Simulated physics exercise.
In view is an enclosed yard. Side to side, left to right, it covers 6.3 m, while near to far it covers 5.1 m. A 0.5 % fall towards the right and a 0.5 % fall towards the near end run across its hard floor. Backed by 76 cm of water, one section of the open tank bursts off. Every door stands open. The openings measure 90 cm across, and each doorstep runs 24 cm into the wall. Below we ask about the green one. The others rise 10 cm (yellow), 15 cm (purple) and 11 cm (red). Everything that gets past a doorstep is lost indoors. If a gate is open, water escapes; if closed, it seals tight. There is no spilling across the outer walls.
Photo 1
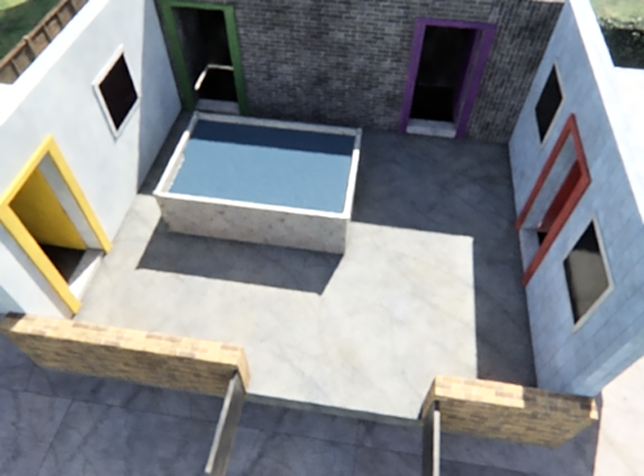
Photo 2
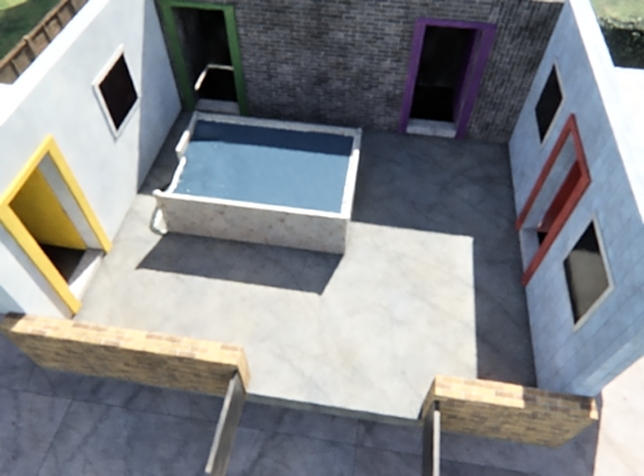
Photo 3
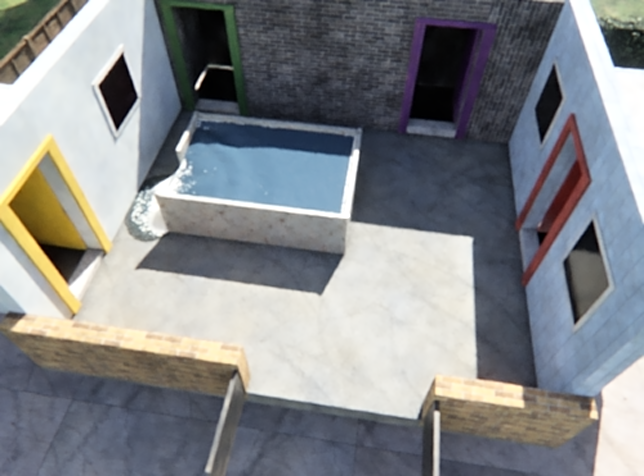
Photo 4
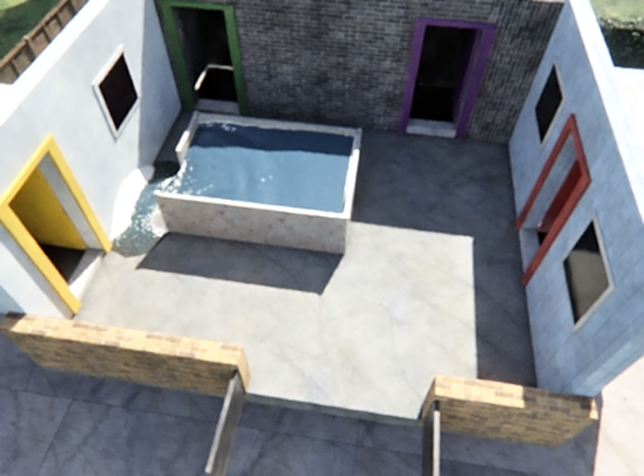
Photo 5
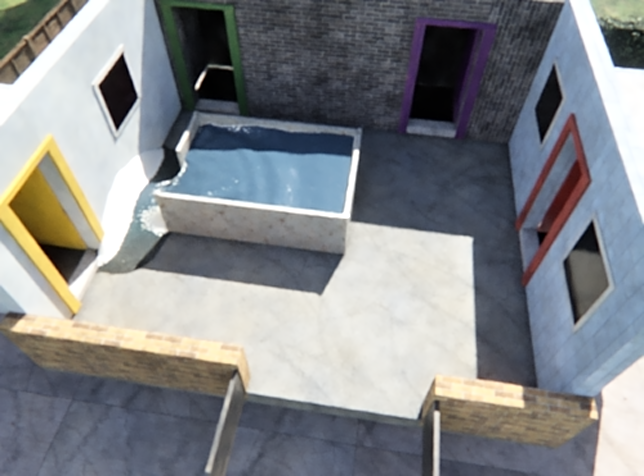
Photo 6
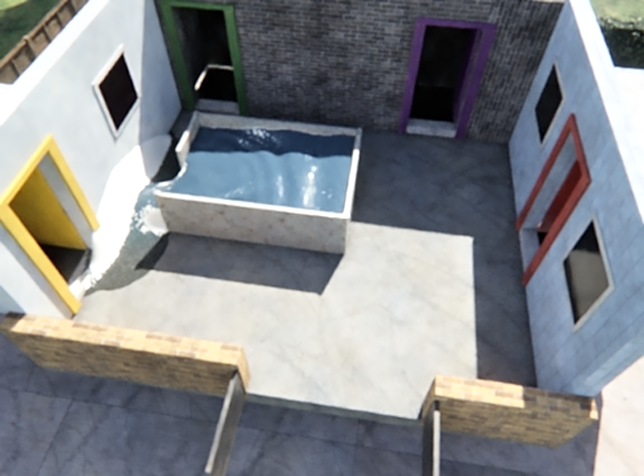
A walled yard with colored doorways held a still, raised tank of water, then its left side broke open and water poured out, spreading along the left wall toward the viewer, past the yellow door.
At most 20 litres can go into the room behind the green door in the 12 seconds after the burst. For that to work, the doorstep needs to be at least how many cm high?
At least about 29 cm high.
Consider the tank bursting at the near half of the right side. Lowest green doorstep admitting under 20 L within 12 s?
In that case you'd want it roughly 8.5 cm high.
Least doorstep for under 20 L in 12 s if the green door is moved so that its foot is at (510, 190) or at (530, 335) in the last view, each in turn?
Around 13.5 and 14.0 cm respectively.
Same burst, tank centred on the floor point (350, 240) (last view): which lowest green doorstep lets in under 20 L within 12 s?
Some 18 cm.
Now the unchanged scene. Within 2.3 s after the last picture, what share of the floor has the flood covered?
Wet share: Near 50 %.
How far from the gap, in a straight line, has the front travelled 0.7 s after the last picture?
Roughly 2.8 metres.
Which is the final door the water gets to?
Door: Red.
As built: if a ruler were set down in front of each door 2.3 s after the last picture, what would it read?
In cm - yellow: 15, green: 27, purple: 0, red: 0.
Then, 0.7 s after the last picture water covers 20 % of the floor, deepest (60 cm) near (132, 204); 15 cm at the green door, 8 litres in over its 8 cm doorstep.
Then, 2.3 s after the last picture water covers 50 % of the floor, deepest (41 cm) near (142, 206); 27 cm at the green door, 227 litres in over its 8 cm doorstep.
Then, 11.3 s after the last picture water covers 95 % of the floor, deepest (16 cm) near (528, 416); 8 cm at the green door, 532 litres in over its 8 cm doorstep.
At the green door as built, the water peaked near 29 cm, 1.7 s after the last picture.
Run again over the same 12 s with other heights there, 39 litres in over 26 cm, 4 litres over 35 cm. The limit of 20 litres is kept from about 29 cm up.
